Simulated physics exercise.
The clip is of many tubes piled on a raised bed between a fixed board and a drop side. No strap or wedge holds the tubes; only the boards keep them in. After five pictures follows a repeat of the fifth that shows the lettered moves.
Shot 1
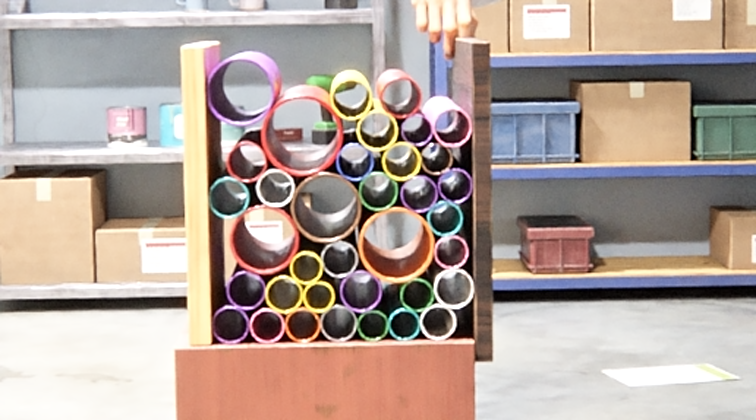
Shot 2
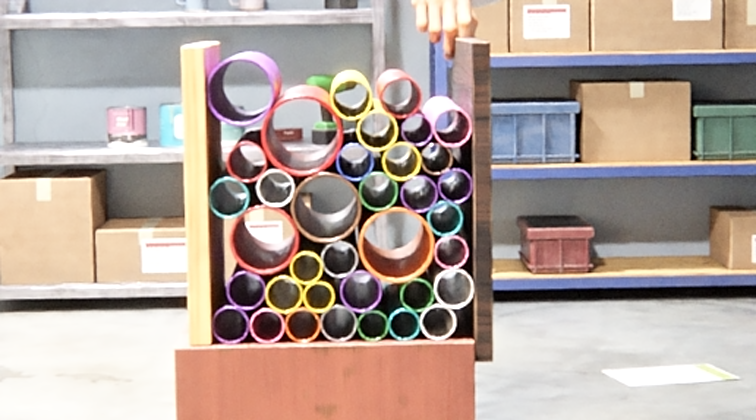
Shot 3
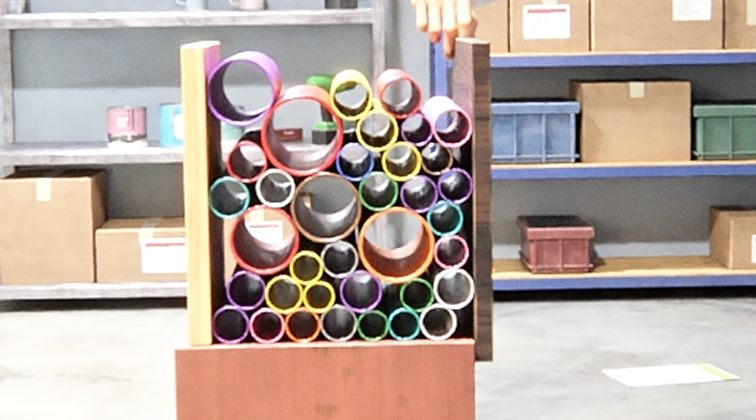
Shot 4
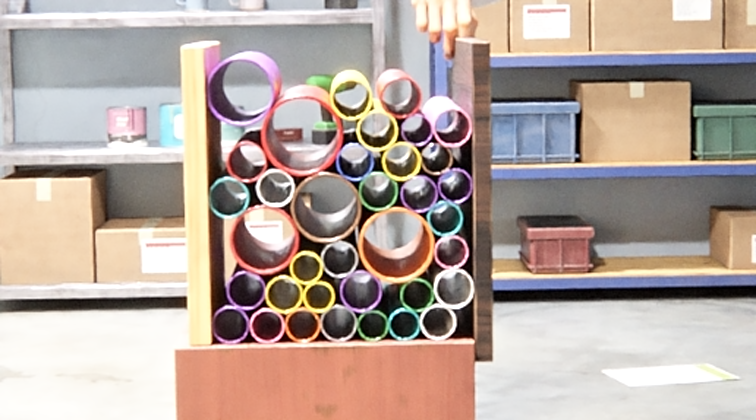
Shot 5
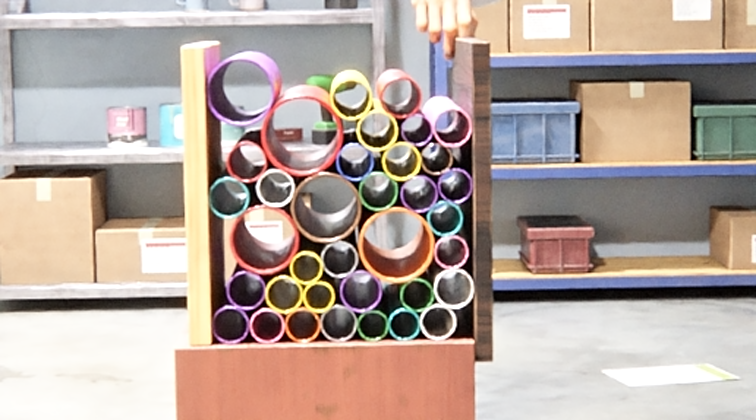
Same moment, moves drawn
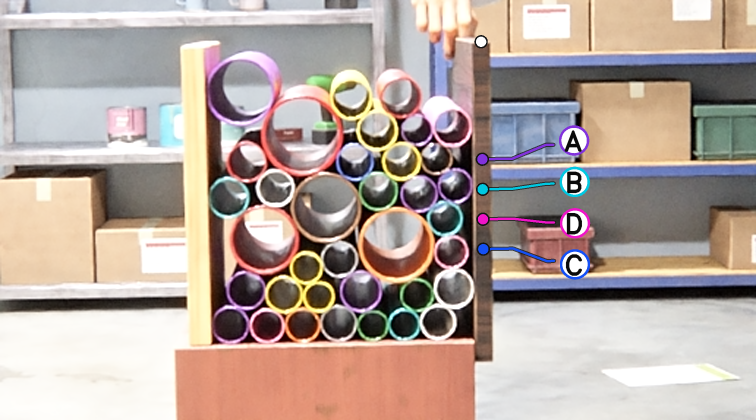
Nothing visibly moves, neither the stacked tubes nor the fingers resting at the top of the dark right-hand board, and the camera stays still. The view is straight on, in a storeroom with shelves of cardboard boxes and blue and dark red bins behind. Purple, red, yellow, orange, green and turquoise tubes, open ends forward, fill the space between a pale left board and the dark one, above a reddish-brown base.
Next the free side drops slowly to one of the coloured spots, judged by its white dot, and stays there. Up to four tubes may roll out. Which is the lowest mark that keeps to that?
At most to B.
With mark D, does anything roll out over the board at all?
Yes, at D.
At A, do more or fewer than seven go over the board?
It loses fewer than seven.
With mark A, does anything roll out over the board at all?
At A: No.
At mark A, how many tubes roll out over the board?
The count is none.
On the marked copy, A at (482, 159); B at (482, 189); C at (483, 249); D at (483, 219); the white dot at (481, 42).
Taking B. A third of the way, top of the board (472, 110).
Two thirds of the way, top of the board (473, 186).
When it is over, top of the board (473, 189), one out over the board.
As for the rest, A none out over the board; C more than four out over the board; D five out over the board.
